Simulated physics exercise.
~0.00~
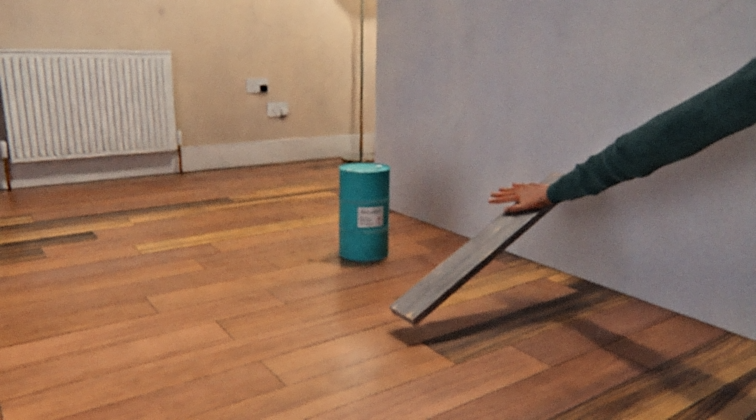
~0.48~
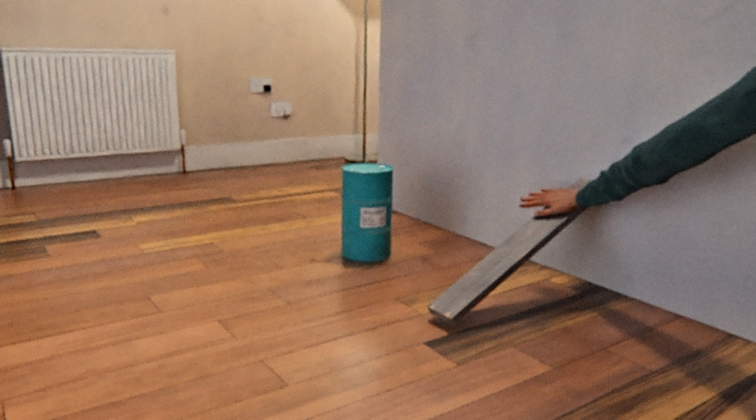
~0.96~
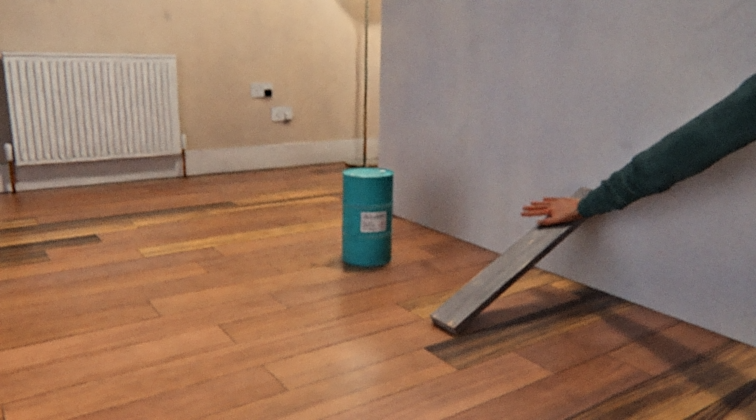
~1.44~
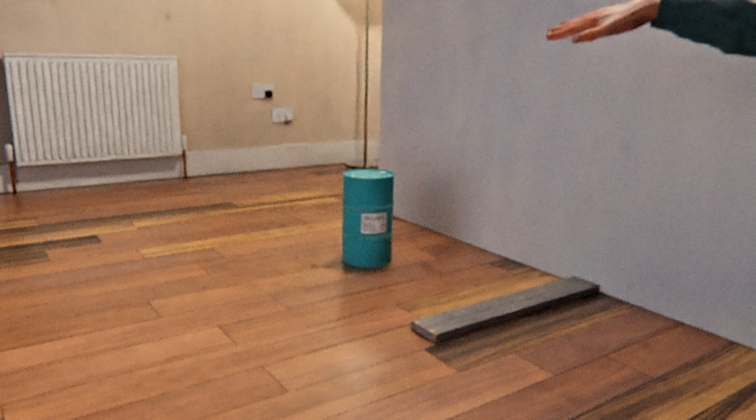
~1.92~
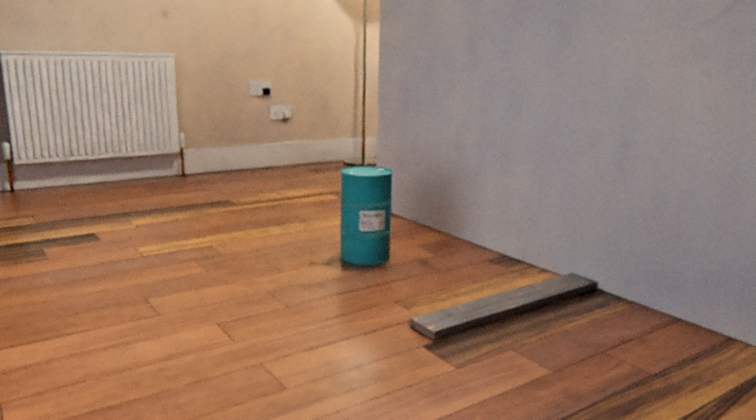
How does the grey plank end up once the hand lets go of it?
It does not stay leaning. It slips down and ends up lying flat on the wooden floor near the wall.
